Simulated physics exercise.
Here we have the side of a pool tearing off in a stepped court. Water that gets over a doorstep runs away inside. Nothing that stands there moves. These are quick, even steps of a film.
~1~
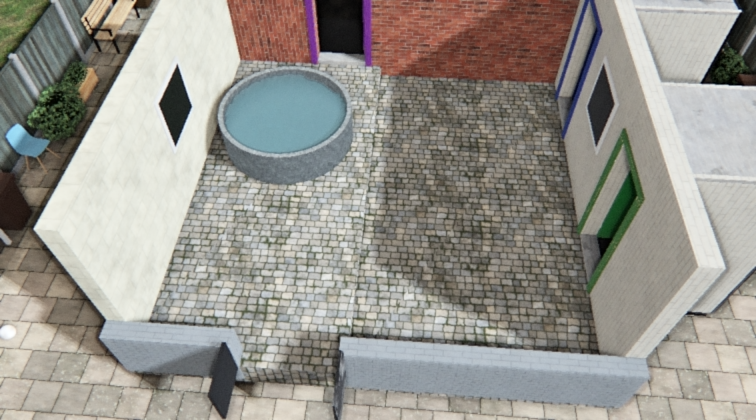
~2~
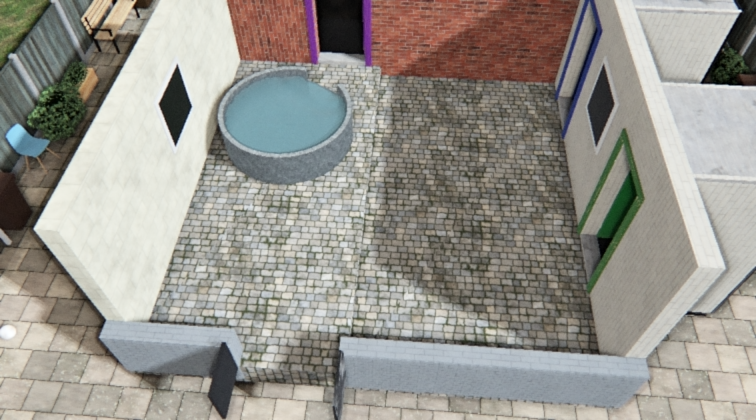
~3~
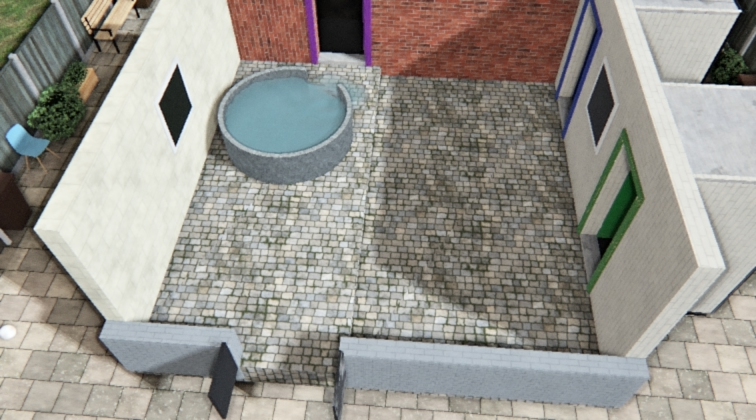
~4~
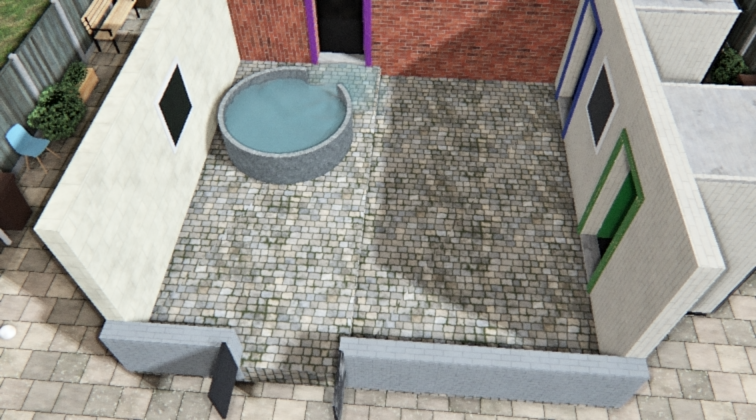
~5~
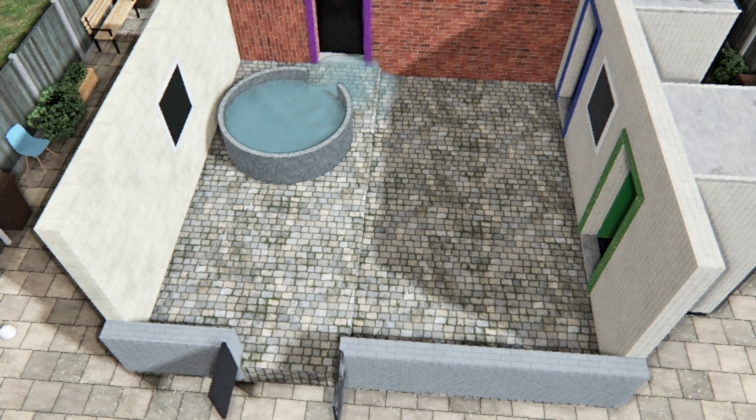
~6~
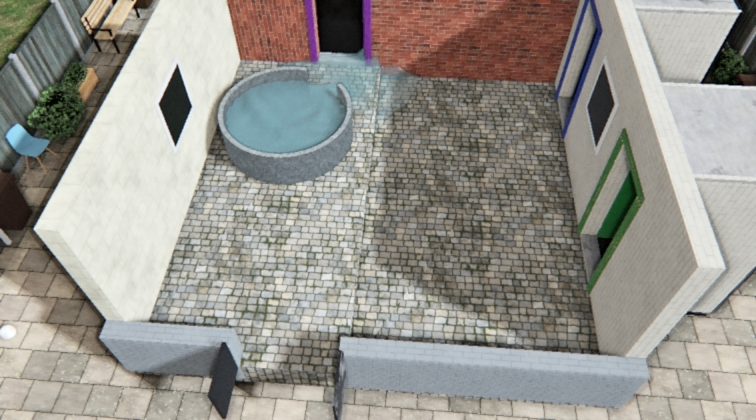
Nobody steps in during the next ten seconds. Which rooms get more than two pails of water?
The green door admits no more than that; the purple door lets in a lot; the blue door lets in a lot.
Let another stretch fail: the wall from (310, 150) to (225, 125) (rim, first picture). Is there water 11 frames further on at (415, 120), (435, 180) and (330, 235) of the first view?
As listed: Not flooded, not flooded, under water.
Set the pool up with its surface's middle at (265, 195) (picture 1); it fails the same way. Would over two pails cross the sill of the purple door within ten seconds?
In short: The purple door lets more in.
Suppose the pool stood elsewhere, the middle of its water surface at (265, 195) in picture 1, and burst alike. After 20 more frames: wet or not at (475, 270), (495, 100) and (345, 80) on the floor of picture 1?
In that order: Dry, under water, covered.
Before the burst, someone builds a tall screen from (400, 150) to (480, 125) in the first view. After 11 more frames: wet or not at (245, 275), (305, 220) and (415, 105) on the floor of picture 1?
As listed: Free of water, clear, wet.
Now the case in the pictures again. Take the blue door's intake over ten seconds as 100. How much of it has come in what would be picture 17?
Some 0 per cent.
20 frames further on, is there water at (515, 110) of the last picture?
Verdict: Wet.
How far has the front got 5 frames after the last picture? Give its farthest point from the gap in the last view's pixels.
Near (523, 83).
A moment on, water covers 15 % of the floor; the green door not reached, the purple door over two buckets in, the blue door not reached.
Next, water covers 20 % of the floor; the green door not reached, the purple door far over two buckets in, the blue door wet at the sill, nothing in.
Then, water covers 30 % of the floor; the green door not reached, the purple door far over two buckets in, the blue door over two buckets in.
Later, water covers 55 % of the floor; the green door wet at the sill, nothing in, the purple door far over two buckets in, the blue door over two buckets in.
In the end, water covers 70 % of the floor; the green door wet at the sill, nothing in, the purple door far over two buckets in, the blue door over two buckets in.
